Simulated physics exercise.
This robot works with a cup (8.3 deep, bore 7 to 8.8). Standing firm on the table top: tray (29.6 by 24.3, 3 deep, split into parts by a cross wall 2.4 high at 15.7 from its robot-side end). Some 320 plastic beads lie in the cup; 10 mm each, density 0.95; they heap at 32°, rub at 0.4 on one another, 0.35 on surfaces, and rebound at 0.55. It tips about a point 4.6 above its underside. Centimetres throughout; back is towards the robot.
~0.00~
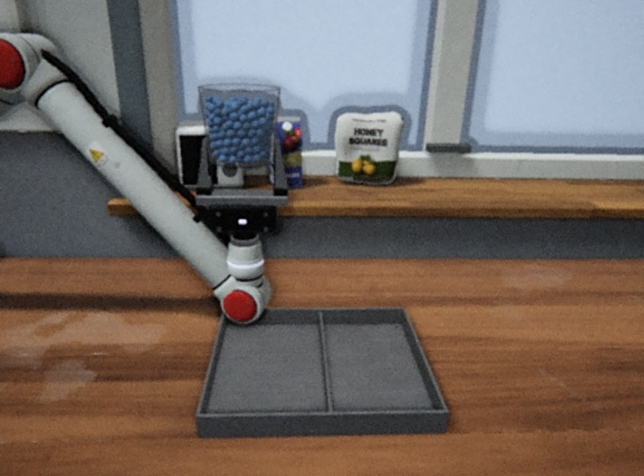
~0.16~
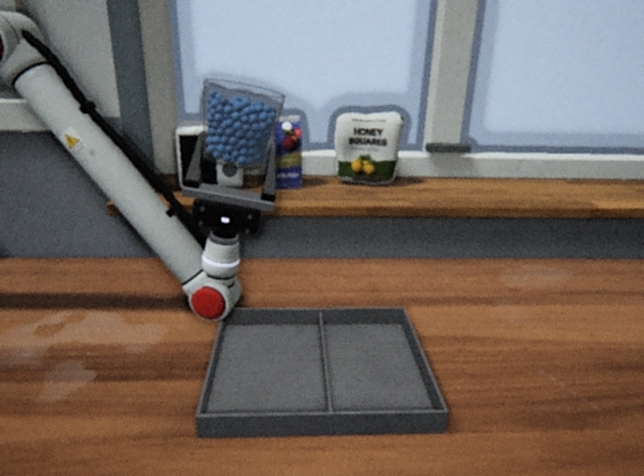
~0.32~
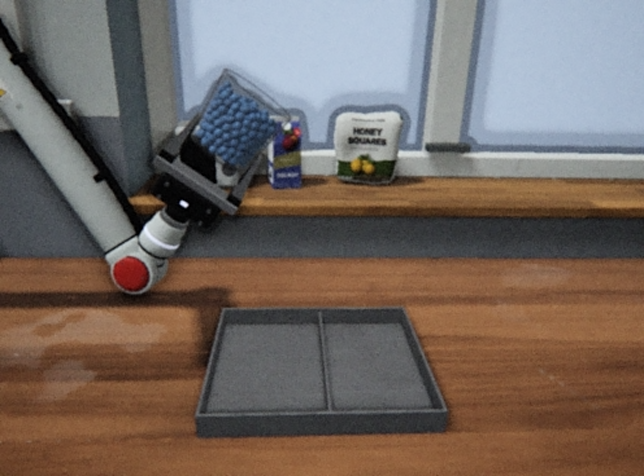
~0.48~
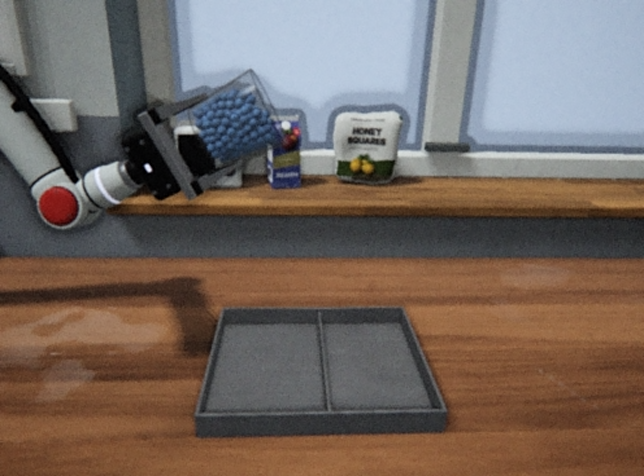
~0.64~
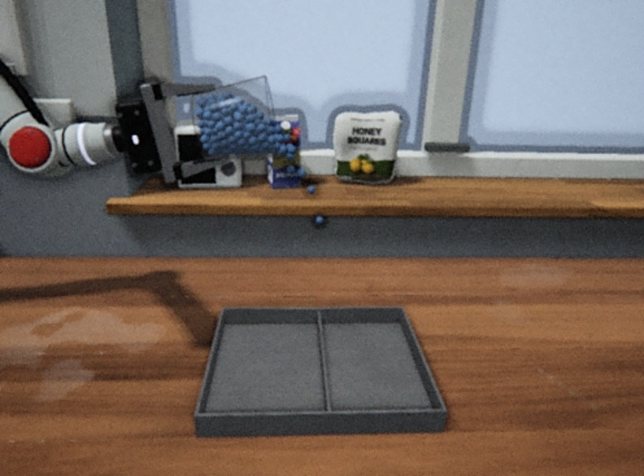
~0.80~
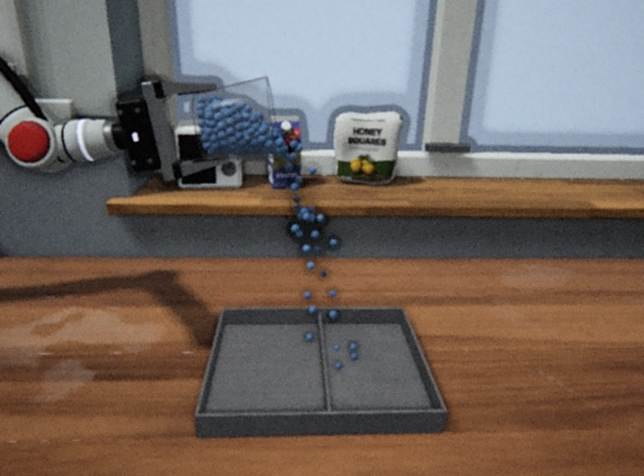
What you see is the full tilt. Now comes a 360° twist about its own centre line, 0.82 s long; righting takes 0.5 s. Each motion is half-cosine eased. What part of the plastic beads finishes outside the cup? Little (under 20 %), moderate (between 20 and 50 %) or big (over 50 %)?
Answer: Big; over 50 % of the plastic beads finish outside the cup.
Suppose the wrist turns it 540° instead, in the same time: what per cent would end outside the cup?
In that case some 60 per cent.
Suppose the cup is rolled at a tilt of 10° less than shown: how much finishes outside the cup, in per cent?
Some 30 per cent.
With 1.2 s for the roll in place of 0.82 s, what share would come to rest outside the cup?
It would be near 70 per cent.
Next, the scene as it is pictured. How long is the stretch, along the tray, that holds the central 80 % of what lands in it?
Roughly 24 cm.
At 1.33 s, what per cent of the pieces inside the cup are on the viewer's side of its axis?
Some 30 per cent.
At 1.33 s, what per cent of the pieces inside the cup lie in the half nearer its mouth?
About 45 per cent.
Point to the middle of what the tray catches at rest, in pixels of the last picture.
Around (345, 359).
After 1.33 s, tipped 82°, highest piece 38 above the table; 196 in the cup, 40 in the robot-side part, 40 in the far-side part, 45 in flight or on a rim.
After 1.86 s, tipped 45°, highest piece 36 above the table; 129 in the cup, 91 in the far-side part, 76 in the robot-side part, 9 on the table or floor, 16 in flight or on a rim.
After 2.32 s, upright, highest piece 37 above the table; 129 in the cup, 102 in the far-side part, 78 in the robot-side part, 12 on the table or floor.
After 3.02 s, upright, highest piece 37 above the table; 129 in the cup, 102 in the far-side part, 78 in the robot-side part, 12 on the table or floor.
In the end, 129 in the cup, 102 in the far-side part, 78 in the robot-side part, 12 on the table or floor. That is 60 % outside the cup.
